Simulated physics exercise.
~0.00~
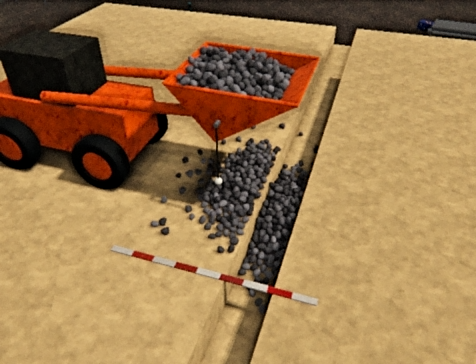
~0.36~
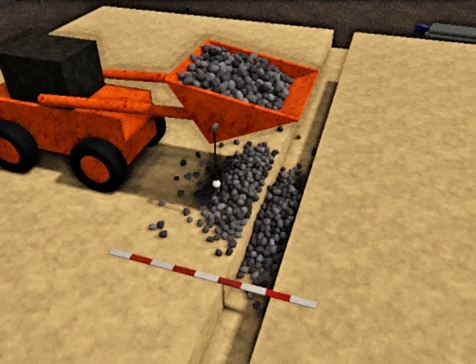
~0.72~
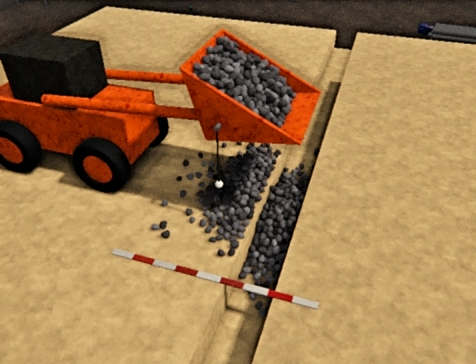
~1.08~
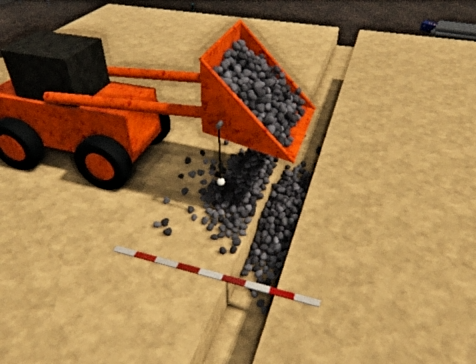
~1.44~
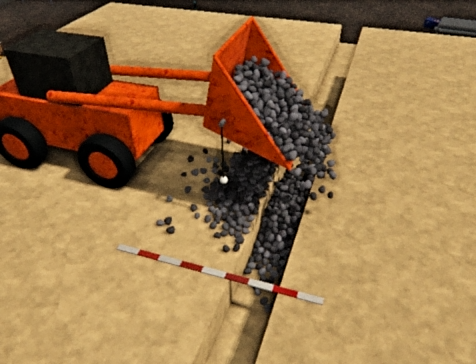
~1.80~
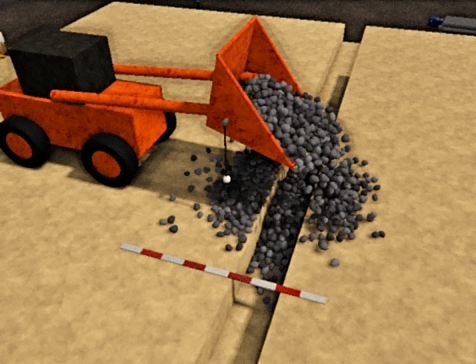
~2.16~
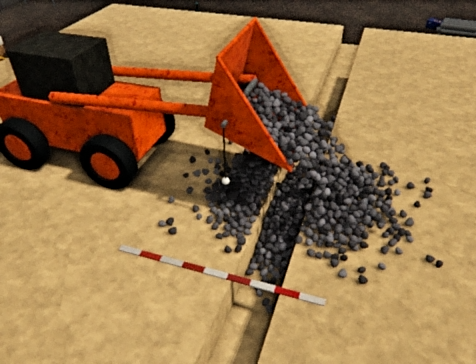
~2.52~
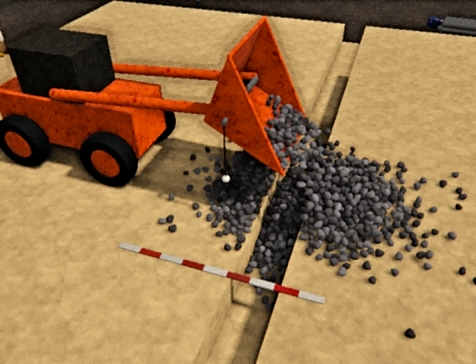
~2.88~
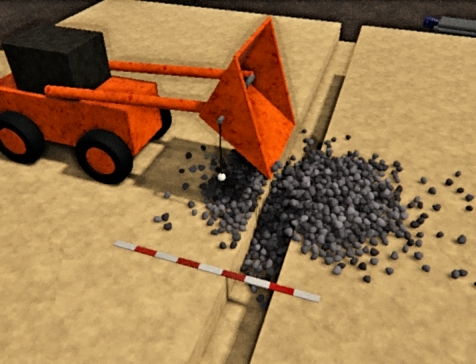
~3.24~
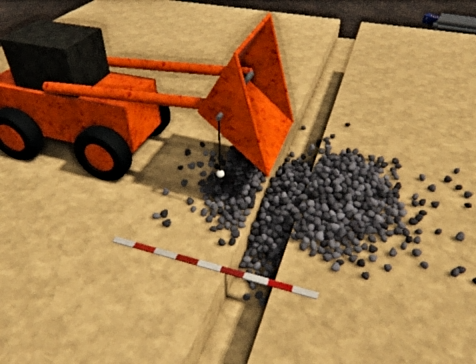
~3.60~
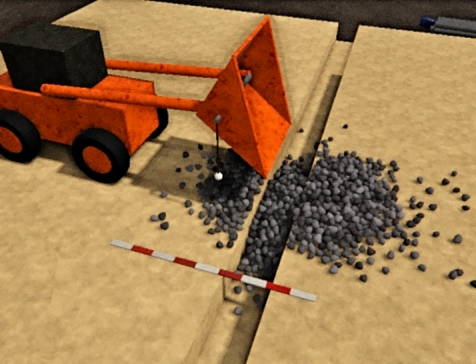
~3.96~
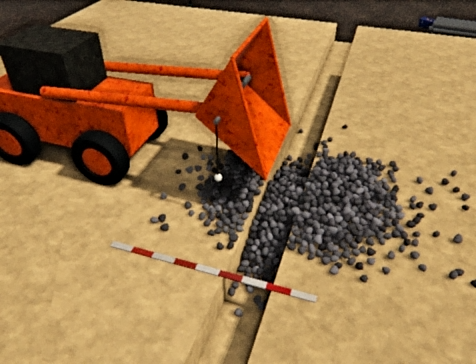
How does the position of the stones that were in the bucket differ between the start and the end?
At the start the stones are heaped in the raised bucket, to the left of the trench. At the end they lie lower and farther right, mostly spread on the ground beyond the trench, with some in it.
In this clip, an orange loader with a full bucket of dark round stones tips it forward over a narrow trench, and the stones pour out, some into the trench and most onto the far side, where they lie scattered beside the emptied bucket.
